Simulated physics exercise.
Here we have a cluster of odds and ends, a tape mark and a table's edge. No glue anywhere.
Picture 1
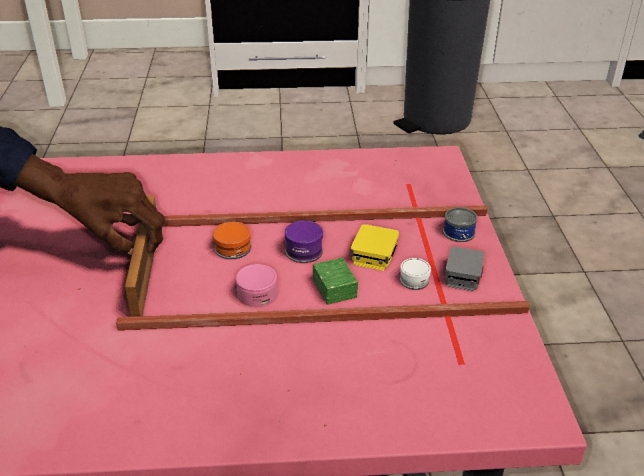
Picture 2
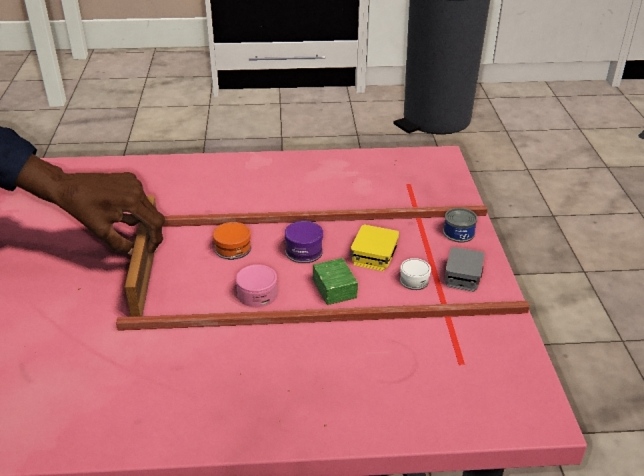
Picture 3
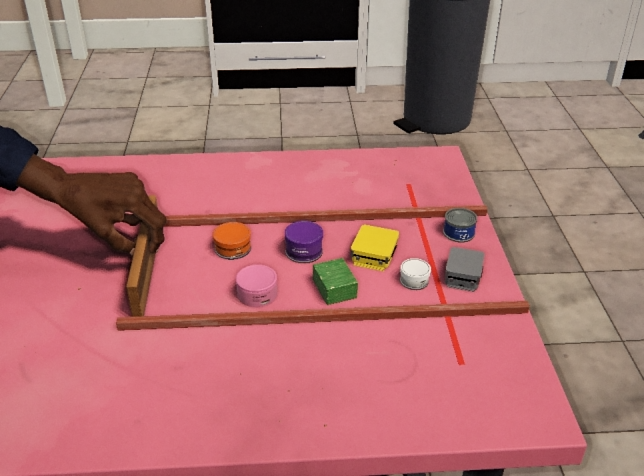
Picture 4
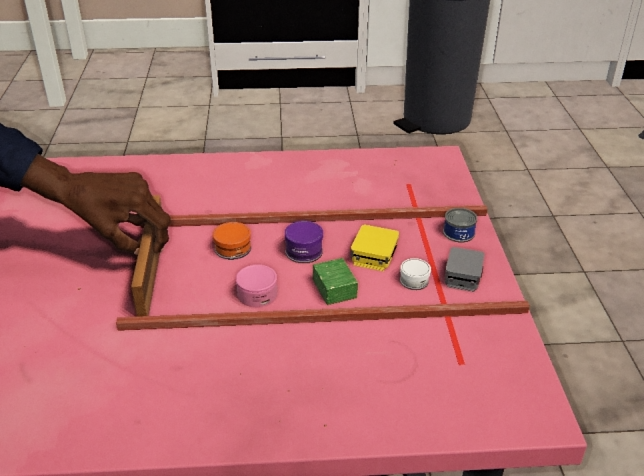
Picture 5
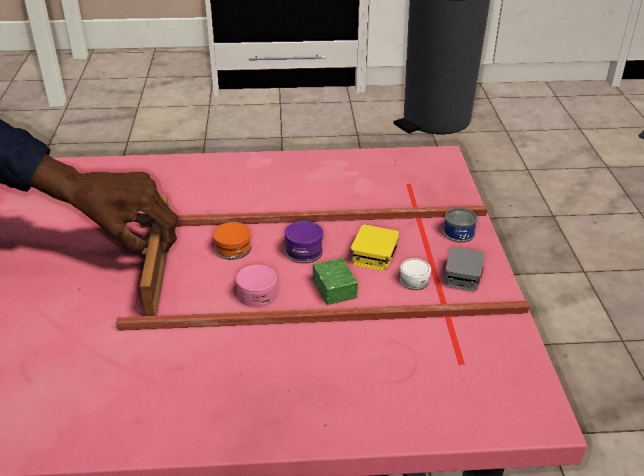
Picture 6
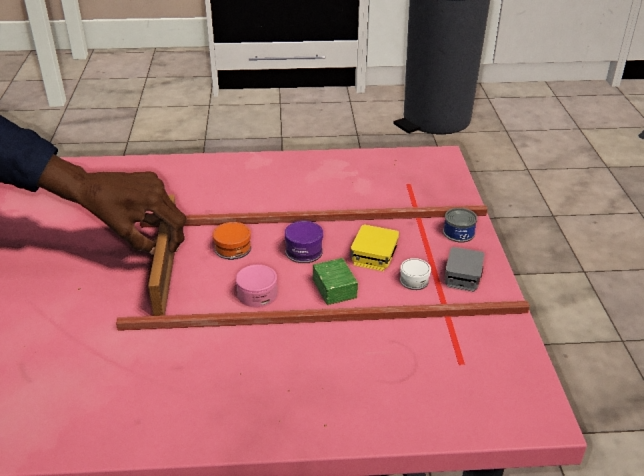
A hand slides a wooden board slightly right toward small containers on a pink table.
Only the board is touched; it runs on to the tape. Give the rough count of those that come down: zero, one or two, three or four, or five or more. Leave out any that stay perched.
In the end the number that fall off is one or two.
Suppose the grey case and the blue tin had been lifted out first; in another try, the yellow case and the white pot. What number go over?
0 in the first case, 1 in the second.
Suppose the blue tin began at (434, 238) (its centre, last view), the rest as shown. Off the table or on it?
It holds on.
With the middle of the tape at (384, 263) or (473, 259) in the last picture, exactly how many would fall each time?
Down on the floor: 0 and 5.
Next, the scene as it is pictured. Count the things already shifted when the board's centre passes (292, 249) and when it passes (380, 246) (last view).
5 and 7.
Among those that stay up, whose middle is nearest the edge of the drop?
The white pot ends nearest.
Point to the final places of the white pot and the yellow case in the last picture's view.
The white pot stops around (511, 260); the yellow case around (480, 241).
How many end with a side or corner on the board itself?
The number is 3.
A little later, none off yet; blue tin at rest near (460, 225); grey case at rest near (464, 270); white pot at rest near (415, 274).
When it is over, the number that fall off is one or two; down, grey case.
